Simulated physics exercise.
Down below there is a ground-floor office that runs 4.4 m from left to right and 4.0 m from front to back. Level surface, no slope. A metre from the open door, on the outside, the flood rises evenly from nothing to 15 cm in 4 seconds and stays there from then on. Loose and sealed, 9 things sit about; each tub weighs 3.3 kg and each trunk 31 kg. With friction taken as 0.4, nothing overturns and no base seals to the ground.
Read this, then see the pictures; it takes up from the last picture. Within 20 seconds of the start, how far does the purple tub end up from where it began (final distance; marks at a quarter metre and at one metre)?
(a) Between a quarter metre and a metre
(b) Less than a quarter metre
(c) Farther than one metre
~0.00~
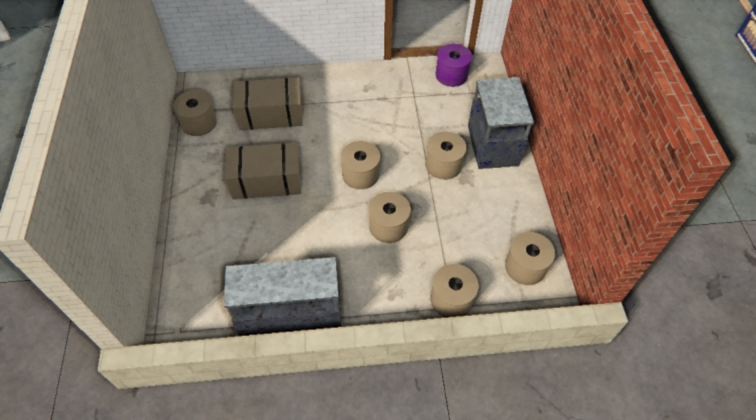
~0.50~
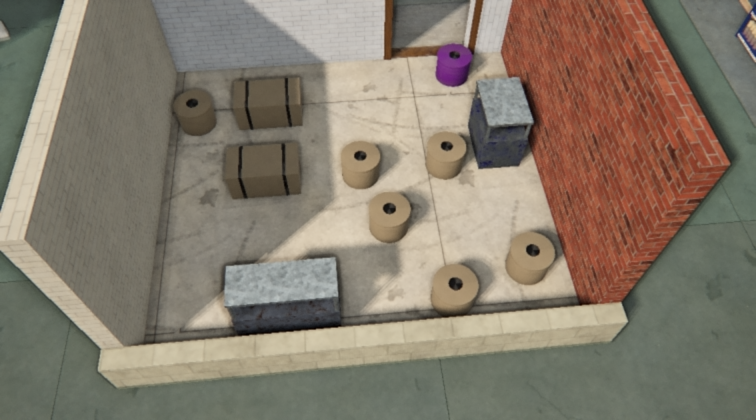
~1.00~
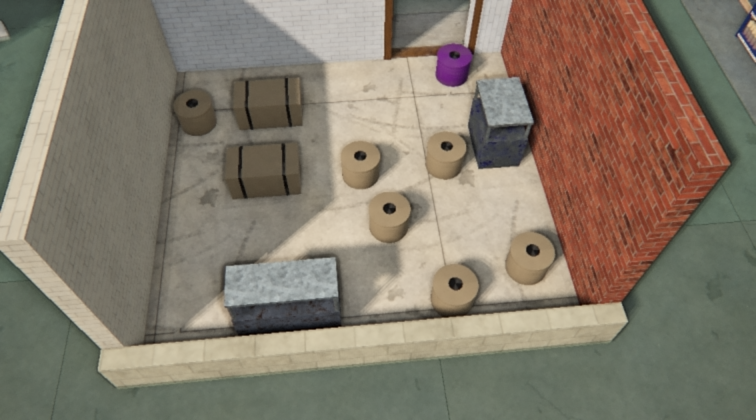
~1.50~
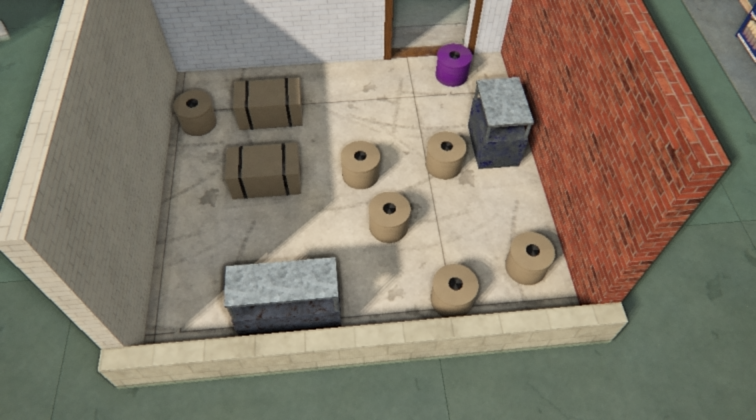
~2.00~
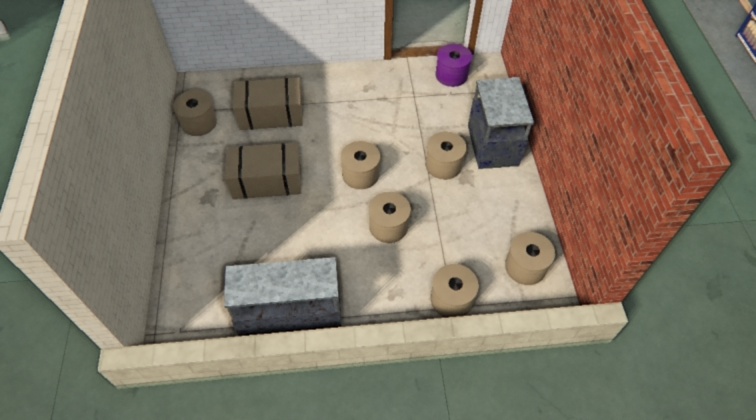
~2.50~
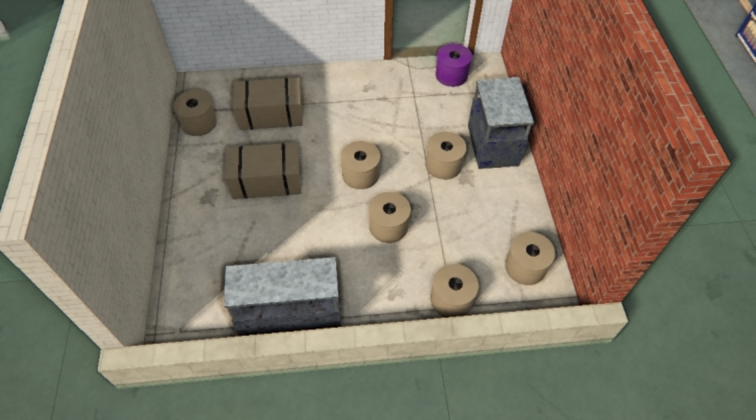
Between a quarter metre and a metre.
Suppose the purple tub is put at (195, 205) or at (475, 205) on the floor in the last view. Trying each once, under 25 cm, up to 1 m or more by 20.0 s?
From the first spot it would go a long distance, and from the second it would drift a bit.
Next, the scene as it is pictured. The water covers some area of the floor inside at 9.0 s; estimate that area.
Wet area: Approx. 14 m2.
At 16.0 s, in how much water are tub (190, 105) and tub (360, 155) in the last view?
About 4 and 6 cm.
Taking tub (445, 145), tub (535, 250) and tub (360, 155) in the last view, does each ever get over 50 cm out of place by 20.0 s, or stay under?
First greater, then greater, then greater.
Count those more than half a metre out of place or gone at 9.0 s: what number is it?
By that point, 4.
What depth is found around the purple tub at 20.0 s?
About 9 cm.
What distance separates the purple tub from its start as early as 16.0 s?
I'd put it at around 60 cm.
After 4.0 s the purple tub is near (487, 81), 0.6 m from its start, aground; 0 afloat.
After 9.0 s the purple tub is near (505, 81), 0.8 m from its start, afloat; 5 afloat.
After 16.0 s the purple tub is near (503, 73), 0.7 m from its start, afloat; 7 afloat.
After 20.0 s the purple tub is near (487, 47), 0.4 m from its start, afloat; 7 afloat.
